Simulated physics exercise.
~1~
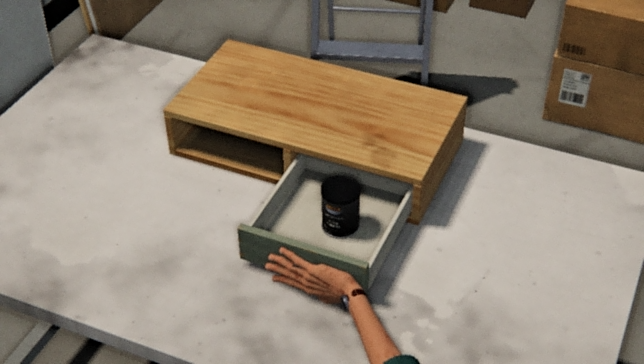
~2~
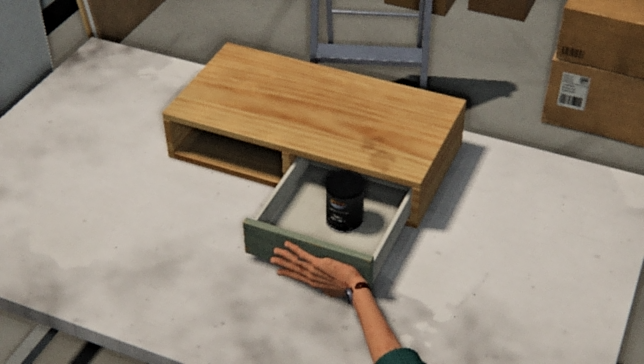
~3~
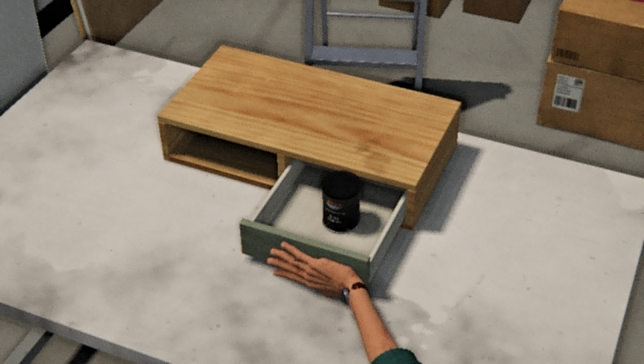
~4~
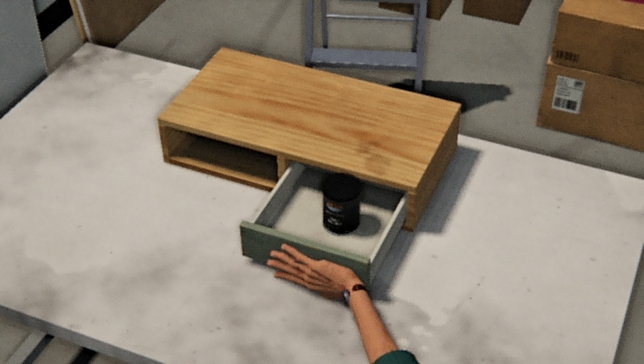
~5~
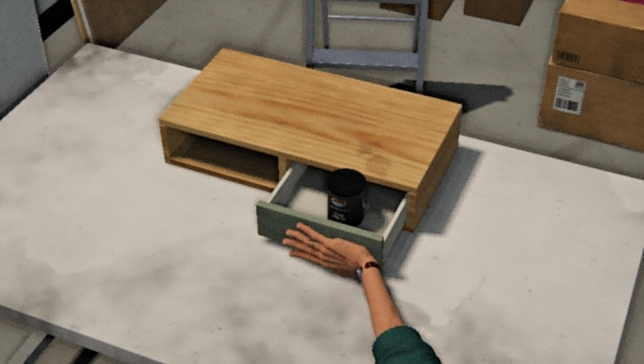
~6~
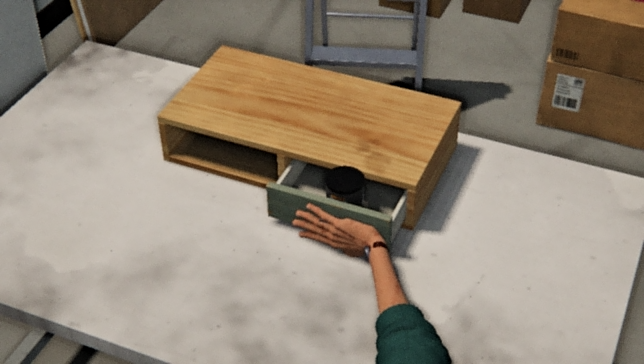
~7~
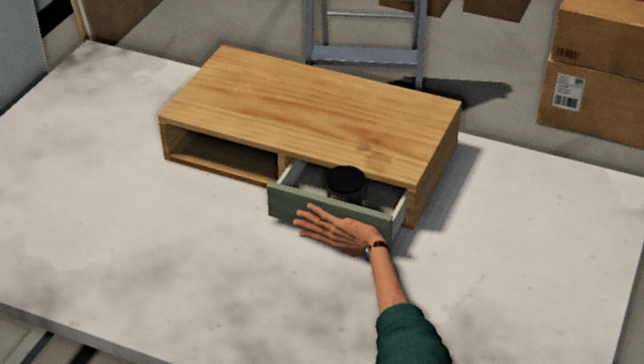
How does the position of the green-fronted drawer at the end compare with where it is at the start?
At the start the drawer is pulled well out of the cabinet, while at the end it sits further in, up and to the right of where it was, but still ajar.
